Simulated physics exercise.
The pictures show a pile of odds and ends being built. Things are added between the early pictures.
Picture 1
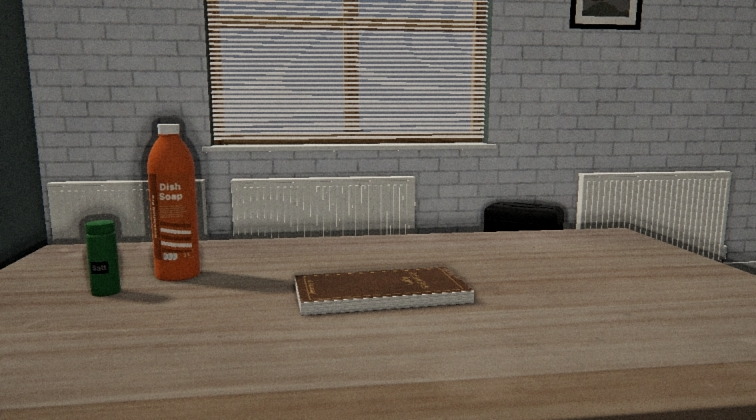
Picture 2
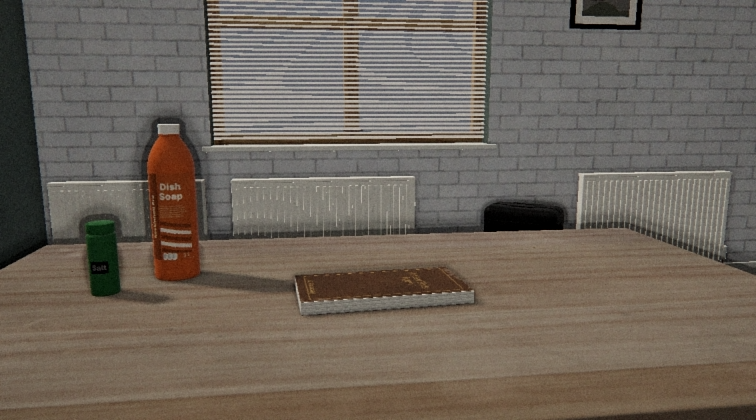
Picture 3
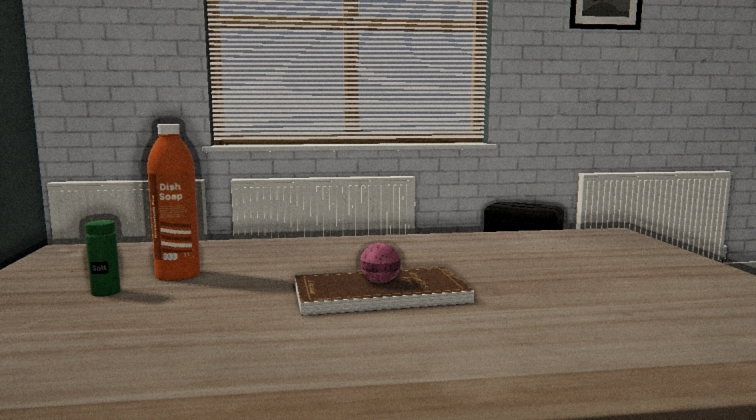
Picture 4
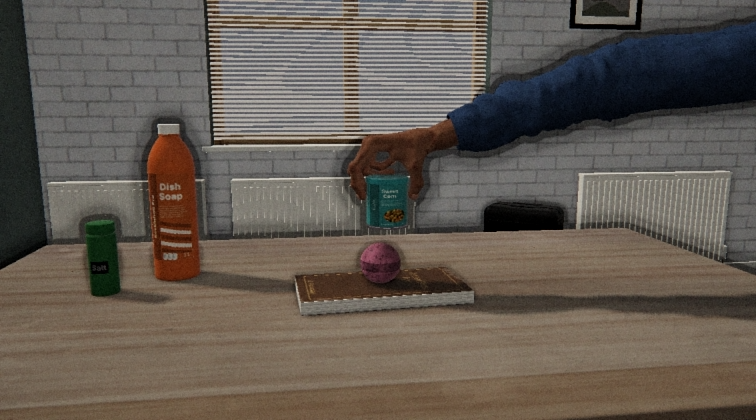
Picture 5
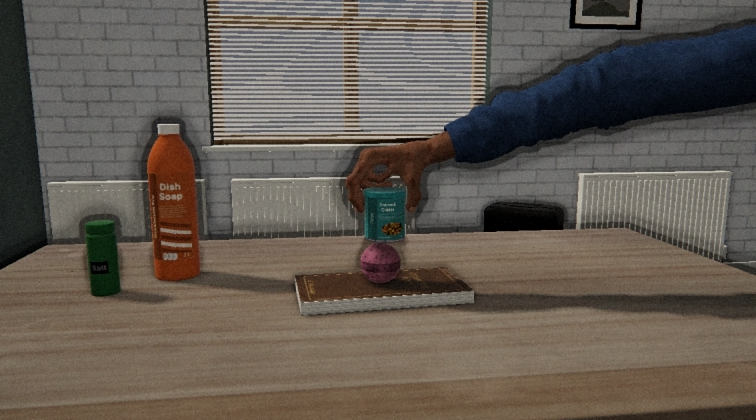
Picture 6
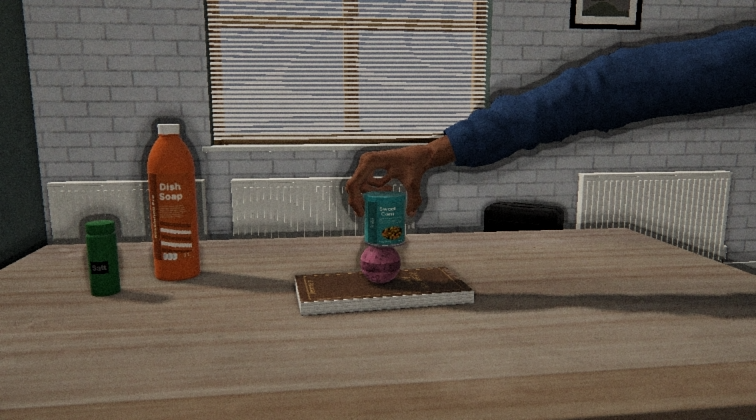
A hand lowers a turquoise tin onto a pink ball that appears on a book.
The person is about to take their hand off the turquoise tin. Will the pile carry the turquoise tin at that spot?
Outcome: The pile comes apart.
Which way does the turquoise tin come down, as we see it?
To the right.
Then, 0.40 s after the last picture, turquoise tin now fallen.
Then, 0.50 s after the last picture, things are still on the move.
Then, 0.70 s after the last picture, as before.
At rest, fallen, turquoise tin; the other 4 in place. Seen from the same camera at the end, turquoise tin near (513, 267). The pile gives way.
